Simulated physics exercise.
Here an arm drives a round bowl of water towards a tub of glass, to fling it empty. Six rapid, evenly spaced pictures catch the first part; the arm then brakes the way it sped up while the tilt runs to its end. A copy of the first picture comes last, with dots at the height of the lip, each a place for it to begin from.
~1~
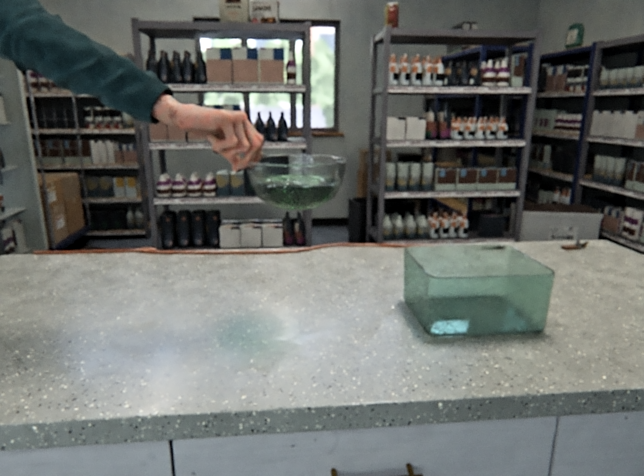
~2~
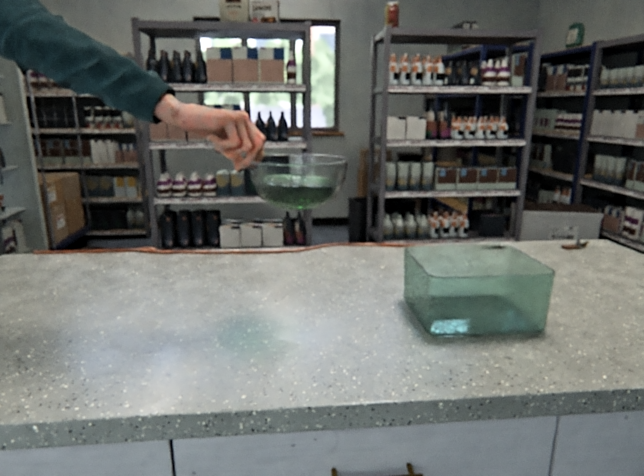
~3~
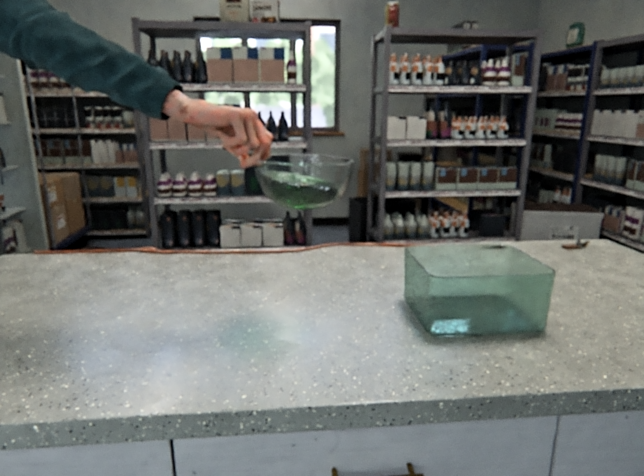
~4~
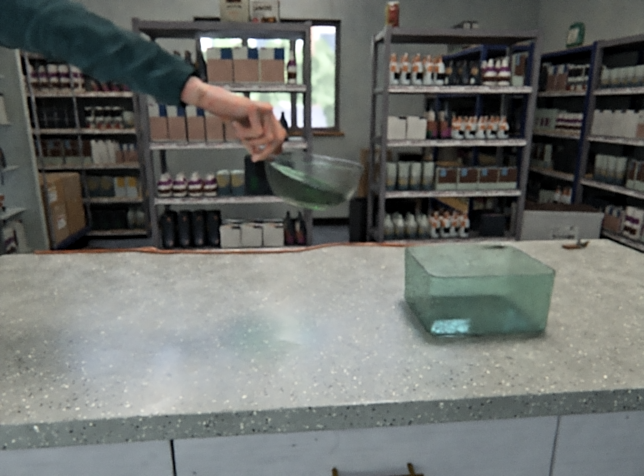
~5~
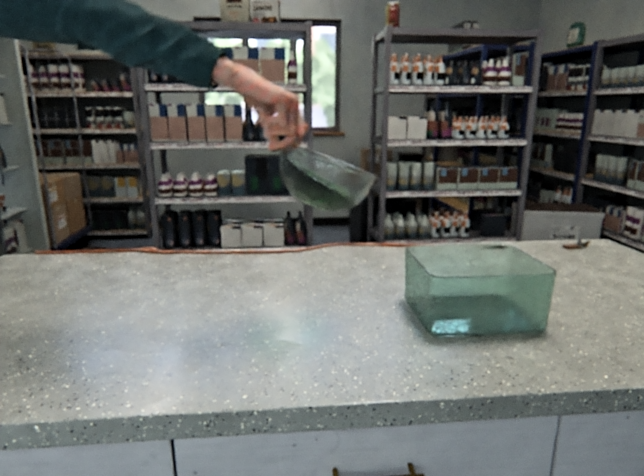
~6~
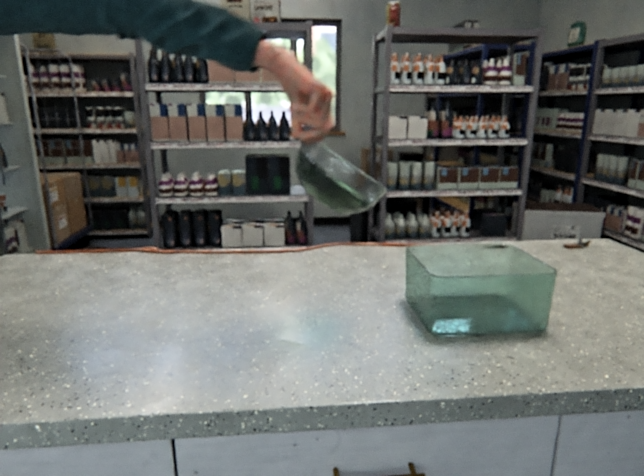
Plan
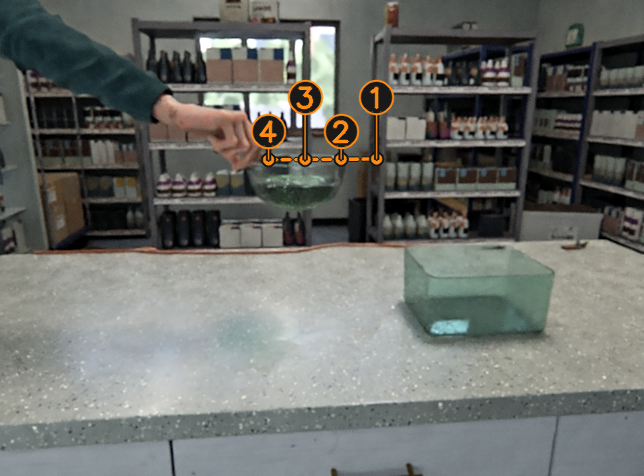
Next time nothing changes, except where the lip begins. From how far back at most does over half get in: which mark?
3 is the one.
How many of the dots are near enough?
Three of the four.
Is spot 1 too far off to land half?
No, that is safe.
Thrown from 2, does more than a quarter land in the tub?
Yes, it does.
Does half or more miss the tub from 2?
No, not at all.
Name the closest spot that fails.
4.
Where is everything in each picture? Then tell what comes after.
In the first picture, upright, lip at (343, 159); tub from (425, 335) to (543, 330); nothing has left yet.
In the second picture, upright, lip at (345, 158); nothing has left yet.
In the third picture, tipped about 2°, lip at (351, 160); nothing has left yet.
In the fourth picture, tipped about 9°, lip at (361, 166); nothing has left yet.
In the fifth picture, tipped about 20°, lip at (374, 176); nothing has left yet.
In the sixth picture, tipped about 34°, lip at (385, 187); nothing has left yet.
In orange, 1 at (376, 159); 2 at (341, 159); 3 at (305, 159); 4 at (268, 159).
If 1 is chosen, about 92 % lands in the tub, 3 % falls short and 4 % goes beside or beyond.
If 2 is chosen, about 79 % lands in the tub, 9 % falls short and 11 % goes beside or beyond.
If 3 is chosen, about 77 % lands in the tub, 8 % falls short and 15 % goes beside or beyond.
If 4 is chosen, about 14 % lands in the tub, 79 % falls short and 7 % goes beside or beyond.
